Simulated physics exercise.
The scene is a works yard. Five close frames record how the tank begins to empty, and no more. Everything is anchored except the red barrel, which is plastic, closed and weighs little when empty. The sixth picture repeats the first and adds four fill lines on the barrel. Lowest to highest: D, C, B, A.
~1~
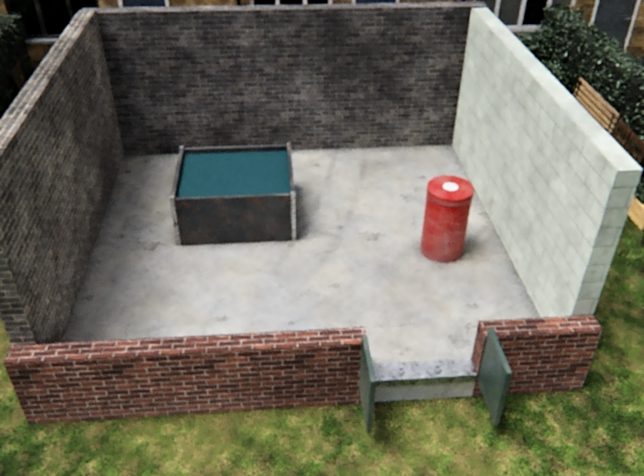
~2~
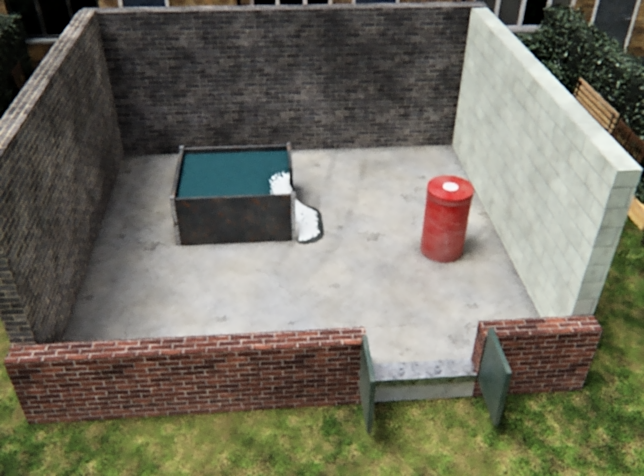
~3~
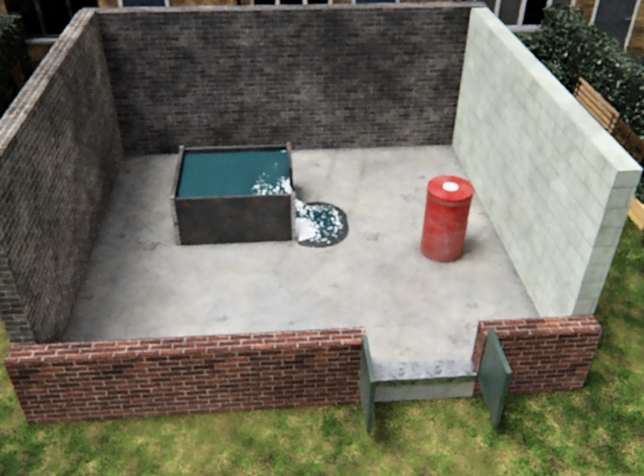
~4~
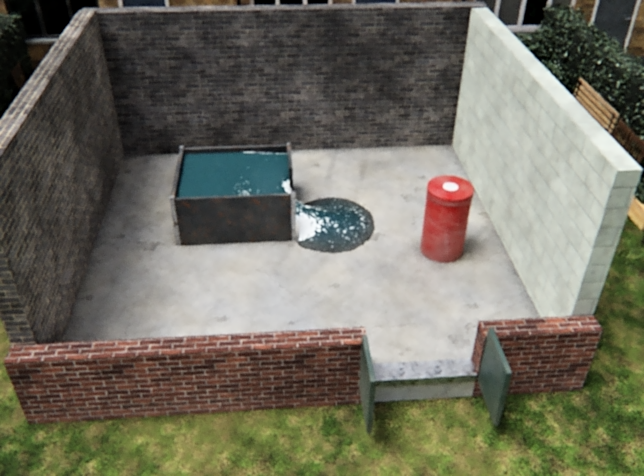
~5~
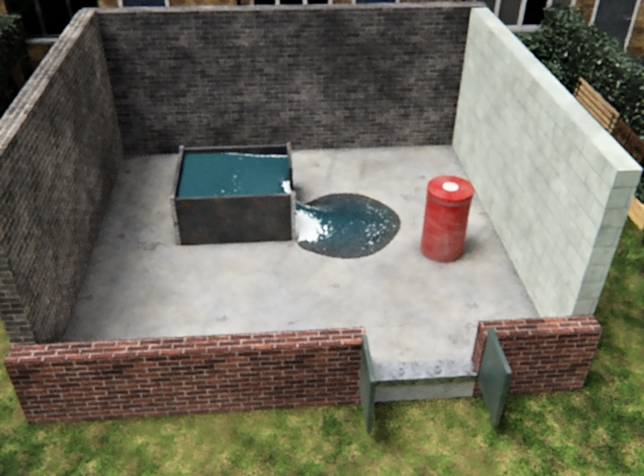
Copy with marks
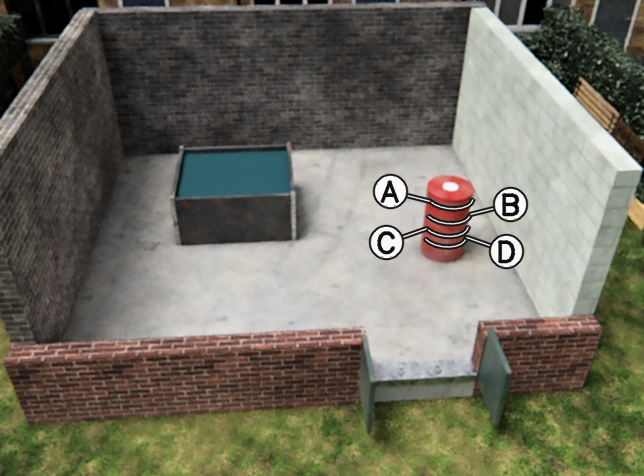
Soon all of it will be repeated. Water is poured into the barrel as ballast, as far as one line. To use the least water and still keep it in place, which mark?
Choose D.
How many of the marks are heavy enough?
All of them.
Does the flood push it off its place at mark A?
No, that is safe.
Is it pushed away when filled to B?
No.
In white, A at (455, 208); B at (453, 223); C at (451, 236); D at (449, 247); from the bottom up D, C, B, A.
For mark A, it does not move.
For mark B, it does not move.
For mark C, it does not move.
For mark D, it does not move.
